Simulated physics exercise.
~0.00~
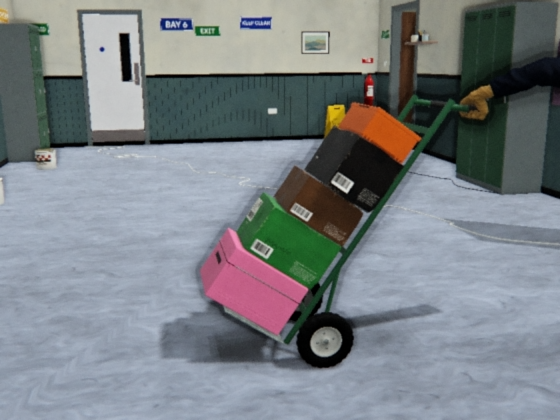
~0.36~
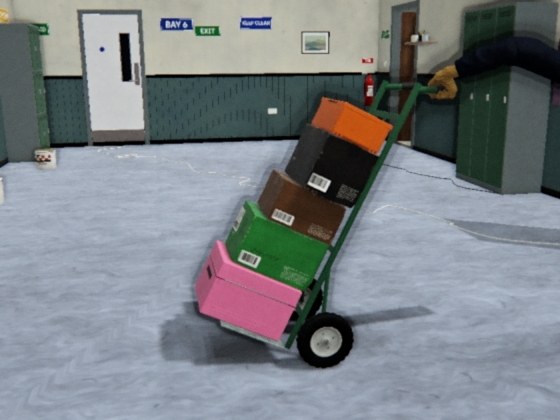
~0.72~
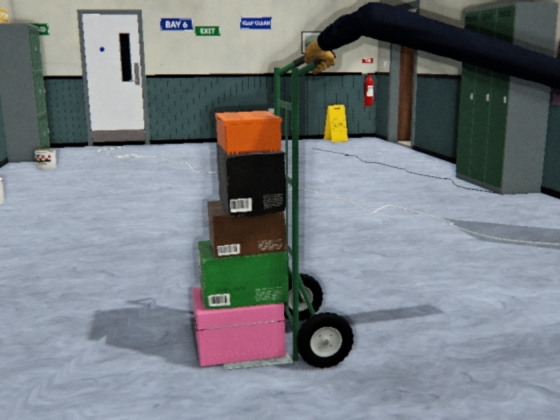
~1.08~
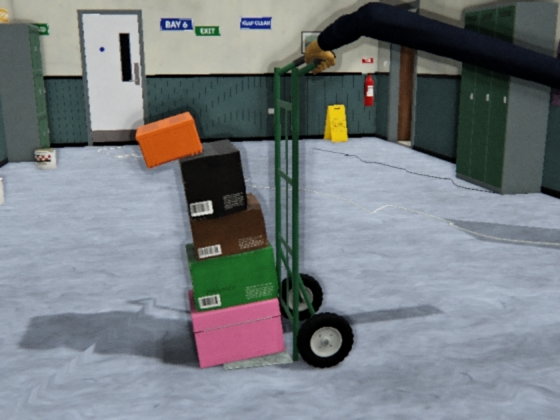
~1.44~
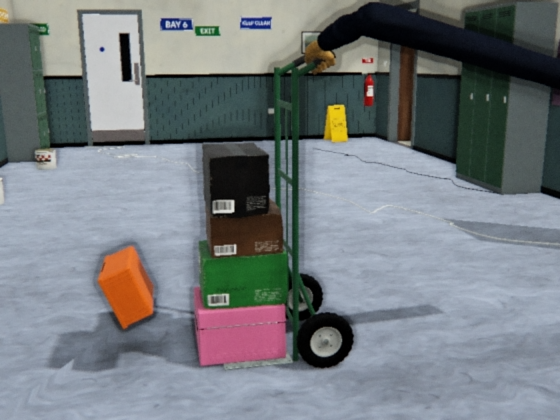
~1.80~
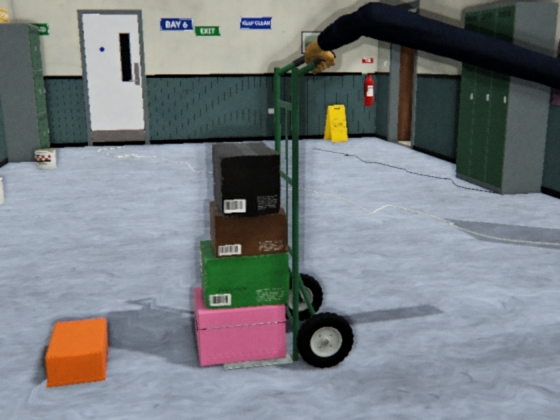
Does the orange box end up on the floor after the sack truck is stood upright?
Yes, the orange box topples off the top of the stack and ends on the floor to the left. The other boxes stay stacked on the truck.
In a hallway, a gloved hand stands a loaded sack truck upright and the orange box falls off.
